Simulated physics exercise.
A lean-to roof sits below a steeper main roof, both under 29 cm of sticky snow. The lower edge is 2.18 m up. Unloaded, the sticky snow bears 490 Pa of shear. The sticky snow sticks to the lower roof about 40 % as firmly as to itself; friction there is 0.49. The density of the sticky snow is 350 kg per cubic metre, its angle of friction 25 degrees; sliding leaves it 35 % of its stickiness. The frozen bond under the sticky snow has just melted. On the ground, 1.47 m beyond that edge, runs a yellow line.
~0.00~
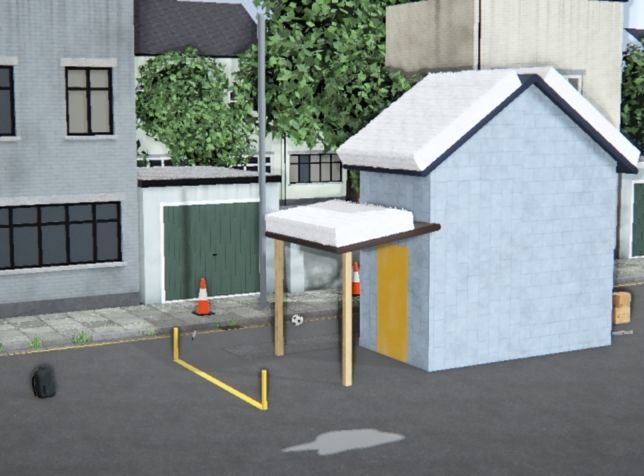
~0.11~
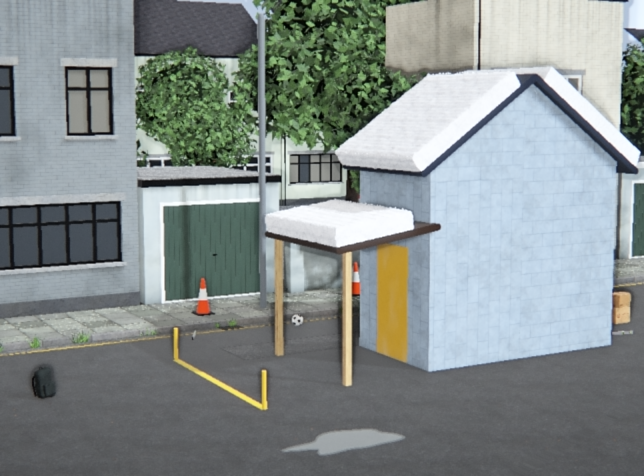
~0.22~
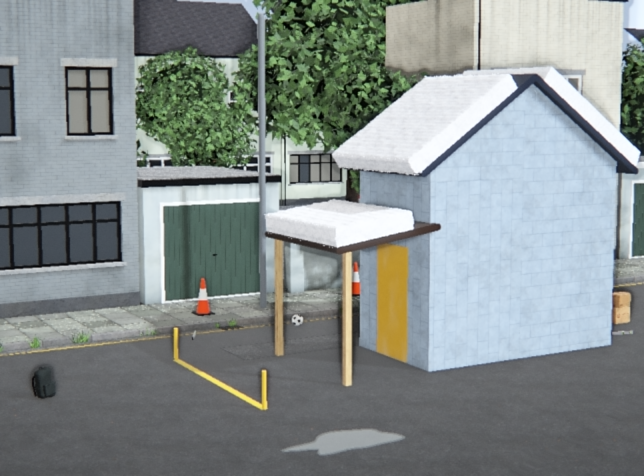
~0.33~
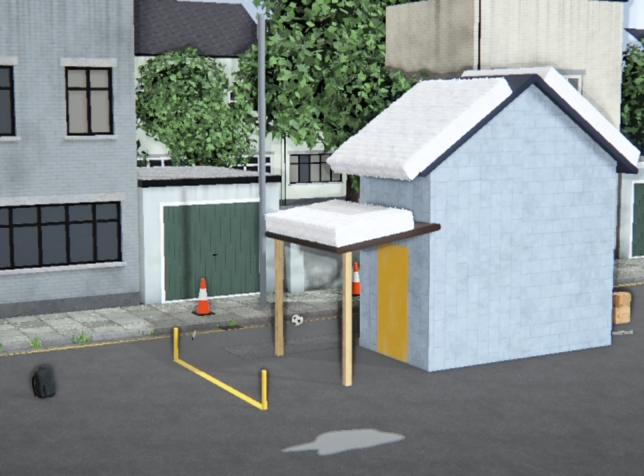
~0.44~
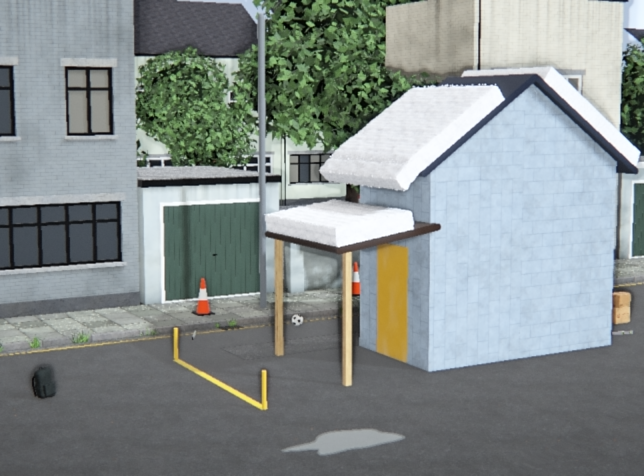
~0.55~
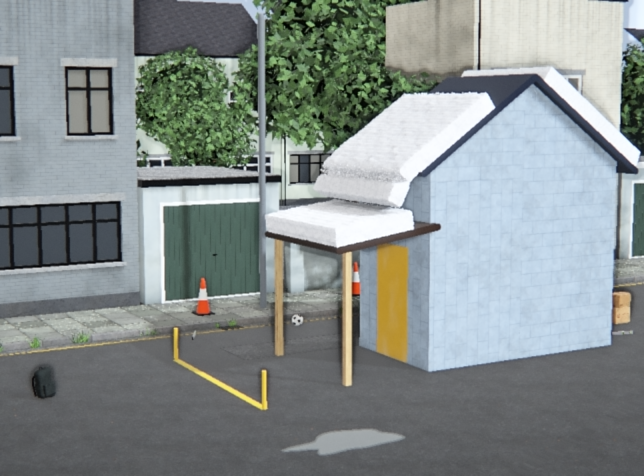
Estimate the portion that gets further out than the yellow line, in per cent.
Expect roughly 27 %.
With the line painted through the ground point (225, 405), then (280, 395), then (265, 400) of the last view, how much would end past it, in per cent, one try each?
In that order: 18 %, 40 %, 35 %.
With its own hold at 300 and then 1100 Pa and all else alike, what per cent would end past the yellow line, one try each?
In turn about 35 %, 8 %.
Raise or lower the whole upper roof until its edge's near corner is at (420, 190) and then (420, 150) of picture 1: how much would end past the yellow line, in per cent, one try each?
In turn about 10 %, 45 %.
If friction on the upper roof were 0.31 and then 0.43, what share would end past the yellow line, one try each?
In turn about 12 %, 5 %.
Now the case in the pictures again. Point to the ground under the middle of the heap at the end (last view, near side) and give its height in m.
Around (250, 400); it stands about 0.3 m.
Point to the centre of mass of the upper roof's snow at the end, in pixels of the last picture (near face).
Near (283, 333).
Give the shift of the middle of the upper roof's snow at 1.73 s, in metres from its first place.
About 3.8 m.
By 1.09 s, none is below the lower edge and 0 % is past the line.
By 1.73 s, 41 % is below the lower edge and 8 % is past the line.
By 2.36 s, 54 % is below the lower edge and 27 % is past the line.
By 3.00 s, 54 % is below the lower edge and 27 % is past the line.
By 5.00 s, at the end, 56 % is below the lower edge and 27 % is past the line.
